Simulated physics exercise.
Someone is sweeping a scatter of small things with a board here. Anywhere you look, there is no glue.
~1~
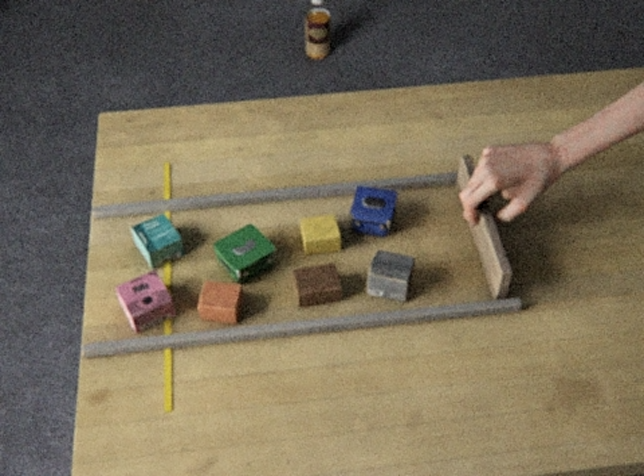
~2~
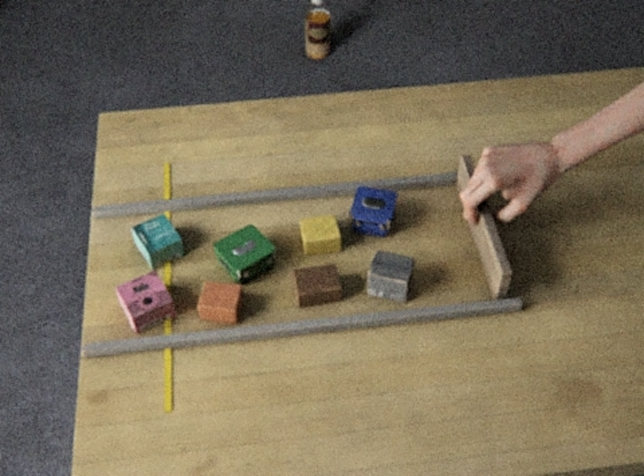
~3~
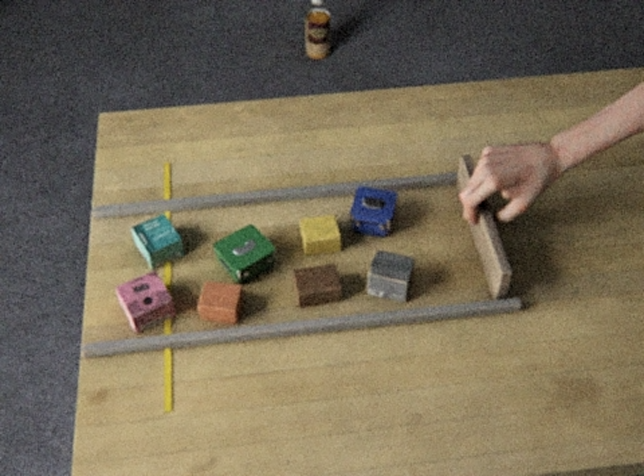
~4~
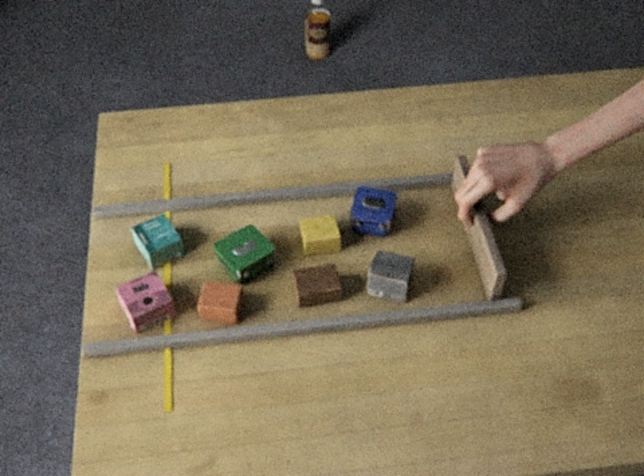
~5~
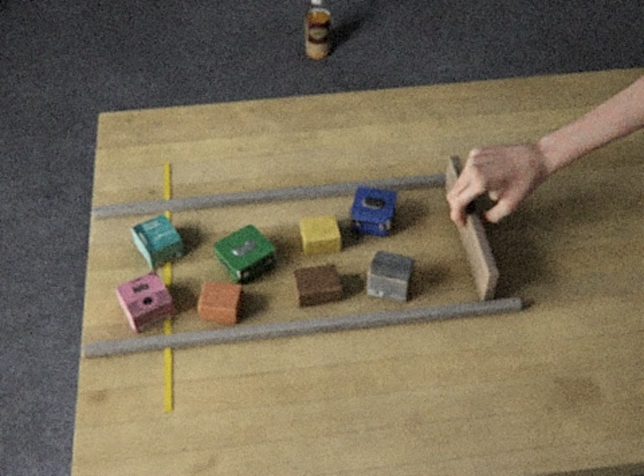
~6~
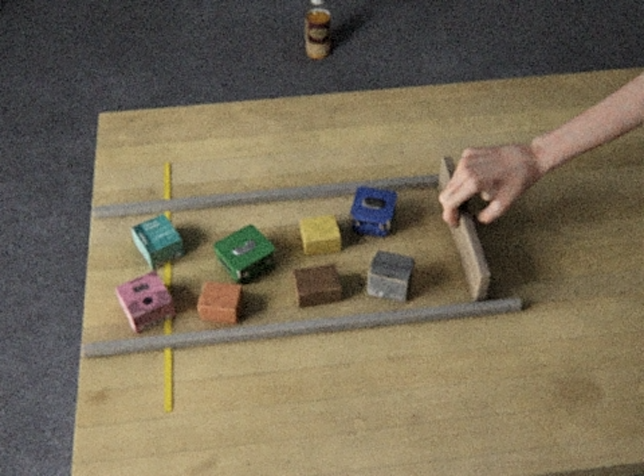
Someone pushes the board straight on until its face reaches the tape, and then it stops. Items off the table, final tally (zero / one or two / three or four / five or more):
Final tally: Three or four.
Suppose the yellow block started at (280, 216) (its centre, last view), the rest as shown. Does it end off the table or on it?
It remains.
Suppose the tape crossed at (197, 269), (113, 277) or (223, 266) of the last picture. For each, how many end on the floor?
It would be 1, 6 and 1.
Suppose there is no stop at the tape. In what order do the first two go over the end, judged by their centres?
Going earliest first, it's the pink box and after it the orange block.
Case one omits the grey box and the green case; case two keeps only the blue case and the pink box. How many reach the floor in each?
Fallen: 2, and 1 in the other try.
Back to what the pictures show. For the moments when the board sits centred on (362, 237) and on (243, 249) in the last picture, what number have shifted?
First 4, then 8.
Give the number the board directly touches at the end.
It's 2.
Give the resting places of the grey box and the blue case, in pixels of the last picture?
The grey box comes to rest at (145, 308), and the blue case comes to rest at (146, 238).
A little later, none off yet; pink box at rest near (146, 301); turquoise box at rest near (158, 241); orange block at rest near (221, 303).
When it is over, the number that fall off is three or four; down, green case, orange block, turquoise box and pink box.
